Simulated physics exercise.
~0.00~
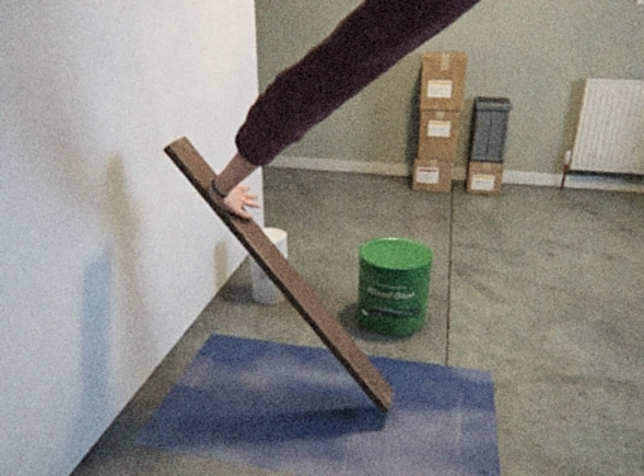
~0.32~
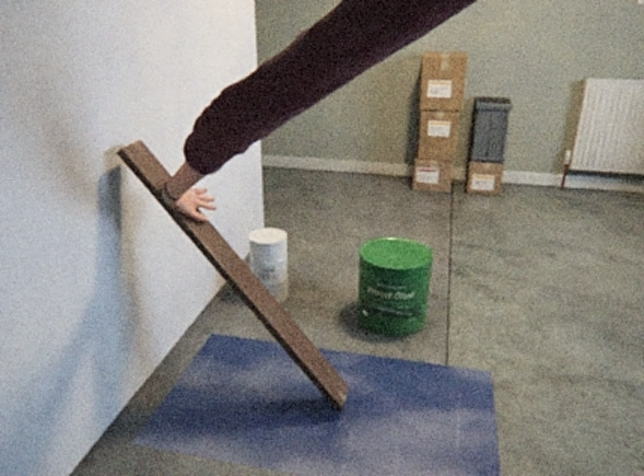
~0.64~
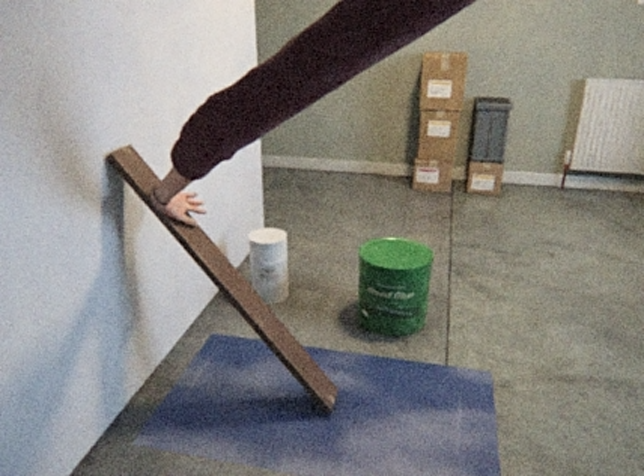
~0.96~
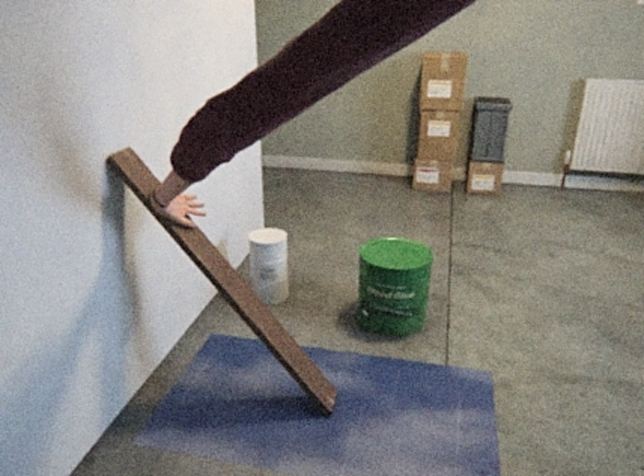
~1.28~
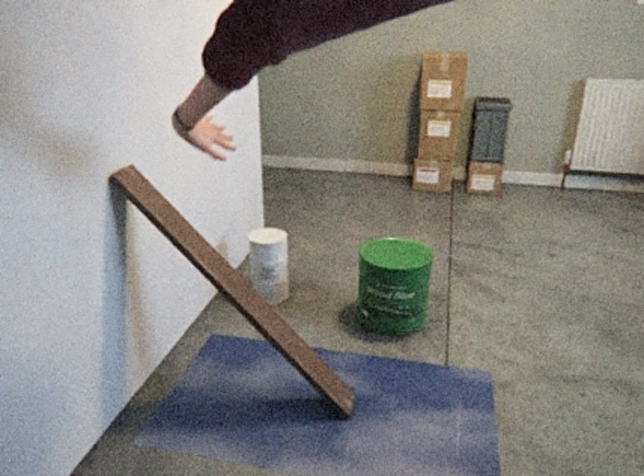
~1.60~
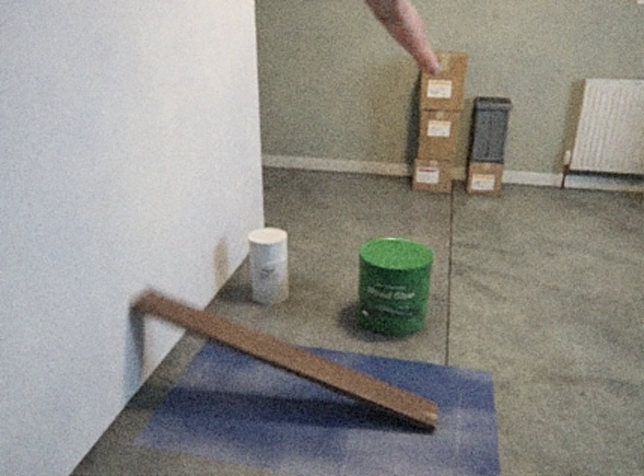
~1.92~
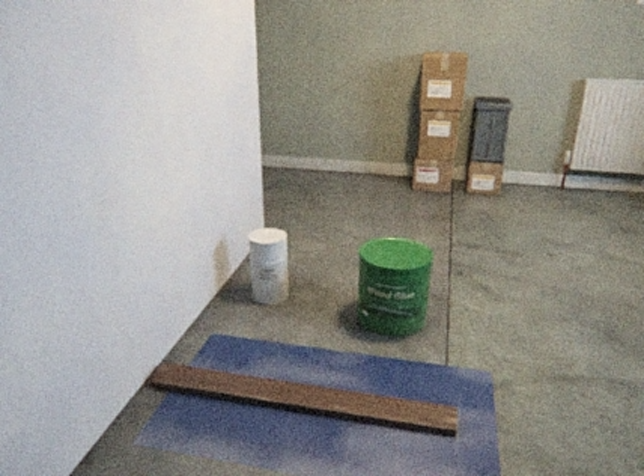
A brown plank is leaned against a wall by a hand, then slides down flat once released.
